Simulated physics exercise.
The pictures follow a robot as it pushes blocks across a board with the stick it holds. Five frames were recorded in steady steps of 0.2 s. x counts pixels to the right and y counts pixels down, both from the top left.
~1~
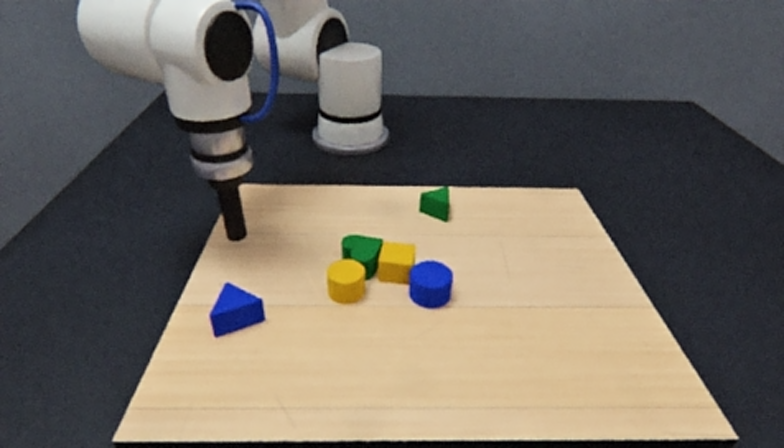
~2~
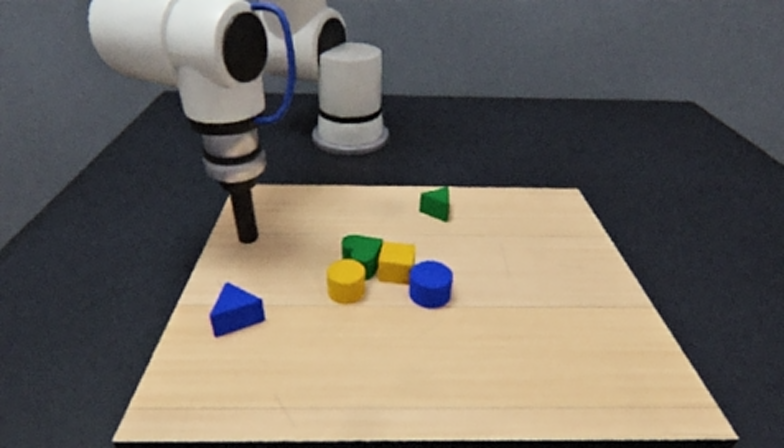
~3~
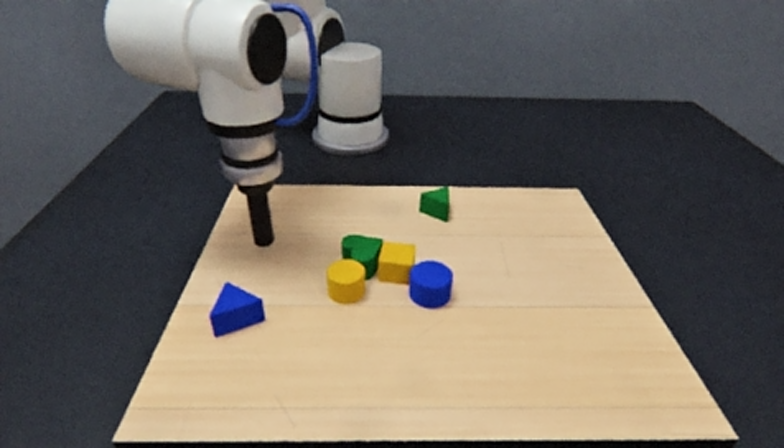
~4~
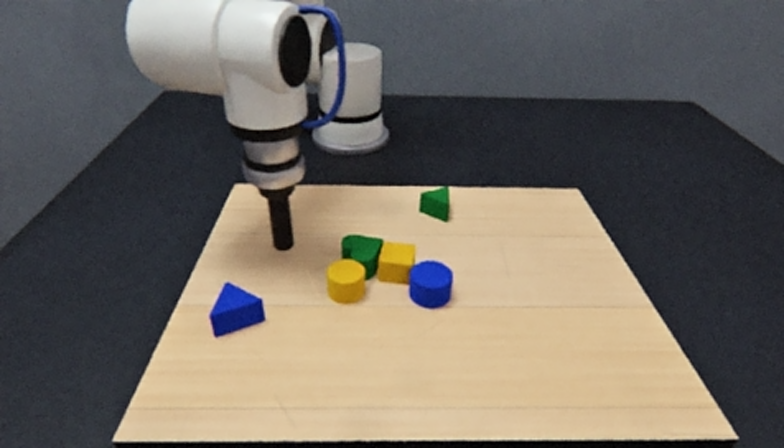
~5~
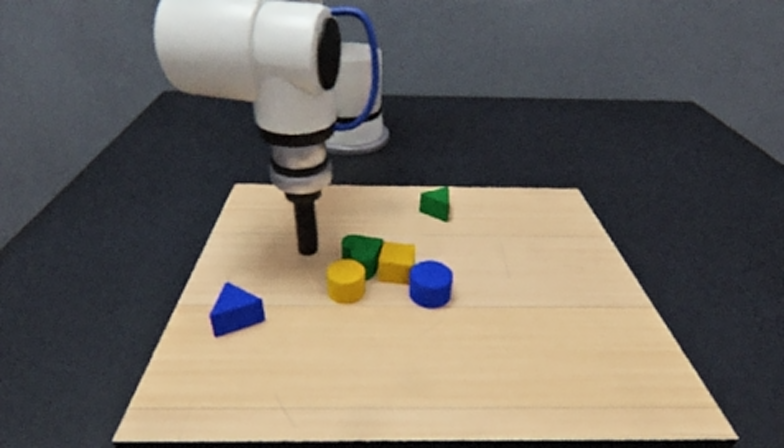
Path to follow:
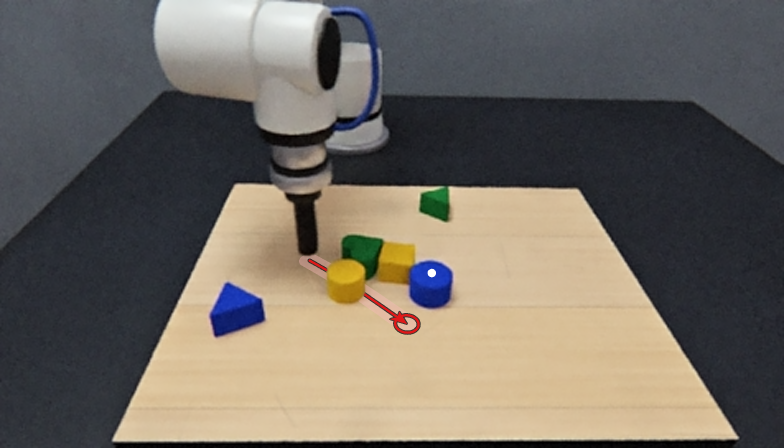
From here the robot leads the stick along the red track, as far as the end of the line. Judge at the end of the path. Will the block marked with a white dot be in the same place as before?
Answer: Yes.
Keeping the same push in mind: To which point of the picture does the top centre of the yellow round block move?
Final place: (378, 315).
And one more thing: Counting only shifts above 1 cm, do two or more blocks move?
No, I don't think so.
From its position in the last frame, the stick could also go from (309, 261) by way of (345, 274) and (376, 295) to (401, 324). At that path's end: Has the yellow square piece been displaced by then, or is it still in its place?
Shifted.
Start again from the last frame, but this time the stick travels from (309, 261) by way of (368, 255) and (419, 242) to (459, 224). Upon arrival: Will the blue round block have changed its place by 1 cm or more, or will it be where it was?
From what I can tell, it won't keep its place.
The drawn path runs from (309, 261) through (356, 289) to (407, 324); the dot is on the blue round block.
What follows on the original path. One third of the way, stick (341, 268); yellow round block (352, 277).
Two thirds of the way, stick (374, 290); yellow round block (371, 302).
At the end, stick (408, 313); yellow round block (378, 315); blue round block not moved.
